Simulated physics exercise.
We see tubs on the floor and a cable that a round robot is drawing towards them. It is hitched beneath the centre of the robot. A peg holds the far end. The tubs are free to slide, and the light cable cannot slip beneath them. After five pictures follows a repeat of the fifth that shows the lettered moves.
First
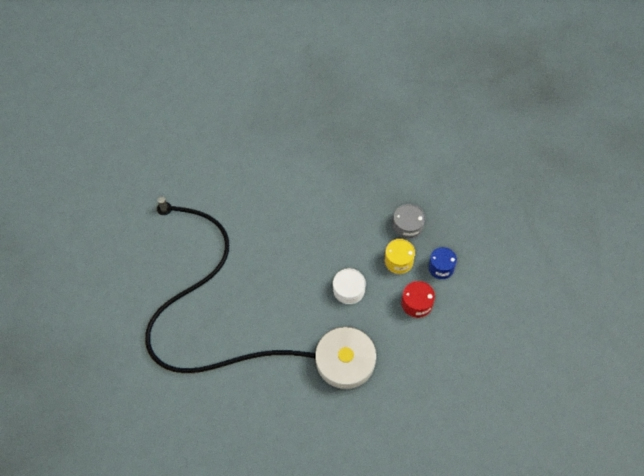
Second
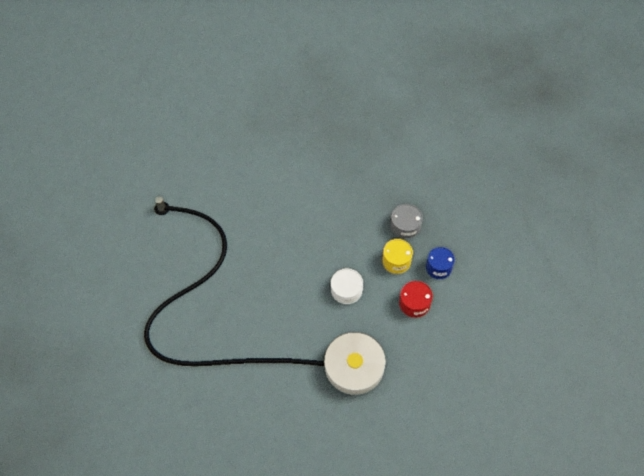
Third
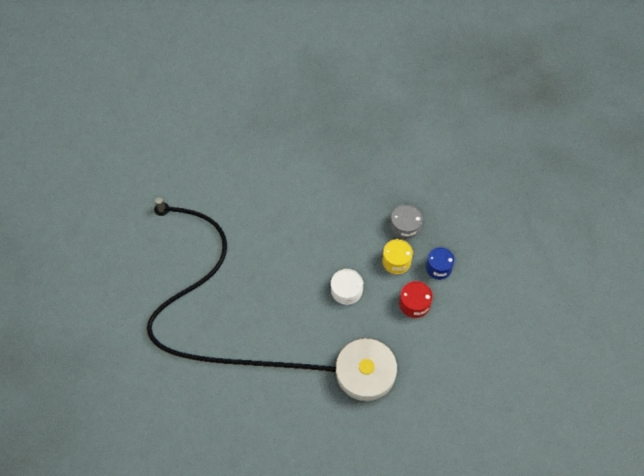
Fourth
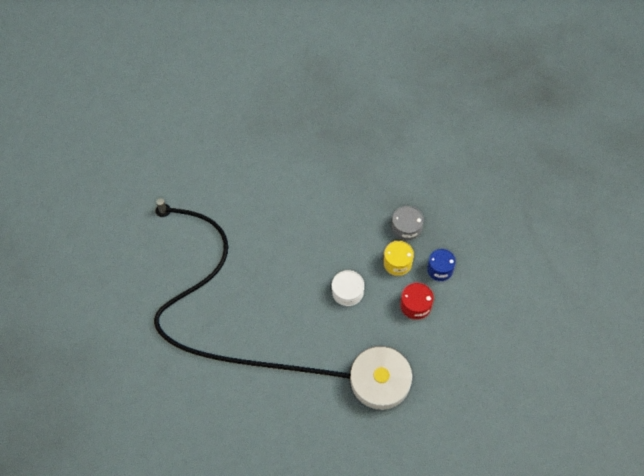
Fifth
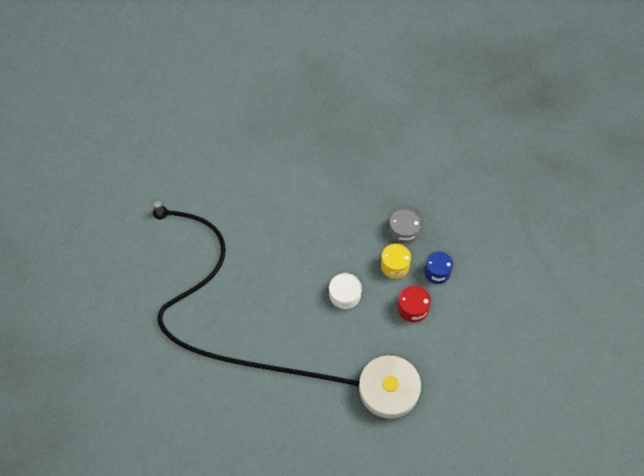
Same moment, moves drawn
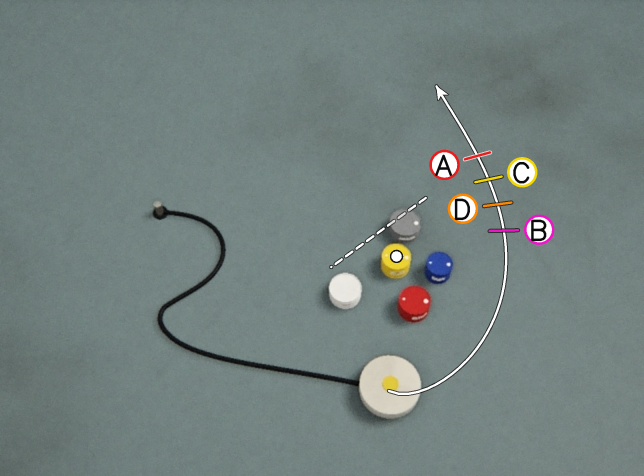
At the start, a round white robot with a yellow centre sits below five small tubs, white, yellow, grey, blue and red, with a curving black cable running back to a peg. The robot slides a short way right and downward, drawing the cable's lower stretch straighter while the tubs stay put.
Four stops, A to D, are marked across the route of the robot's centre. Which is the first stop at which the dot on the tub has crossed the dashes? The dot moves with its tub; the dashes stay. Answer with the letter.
Up to mark A.
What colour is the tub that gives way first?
The red tub.
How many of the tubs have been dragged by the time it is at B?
By then, one.
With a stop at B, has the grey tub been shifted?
No.
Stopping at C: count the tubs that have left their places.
By then, four.
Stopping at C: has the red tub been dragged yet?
Yes.
On the copy, A at (477, 156); B at (504, 231); C at (489, 179); D at (498, 204); the dashed line at (380, 232); the route from (389, 391) via (506, 246) to (436, 86); the white dot at (397, 256).
On A. First, robot (487, 331); yellow tub (396, 261).
Then, robot (506, 230); yellow tub (396, 261); red tub (412, 299).
Finally, robot (479, 151); blue tub (418, 240); yellow tub (375, 229); grey tub (402, 220); red tub (393, 250); white tub (357, 250); the dot on the yellow tub is over the dashed line.
By contrast, B leaves the dotted tub short, at (396, 261); C leaves the dotted tub short, at (384, 242); D leaves the dotted tub short, at (394, 256).
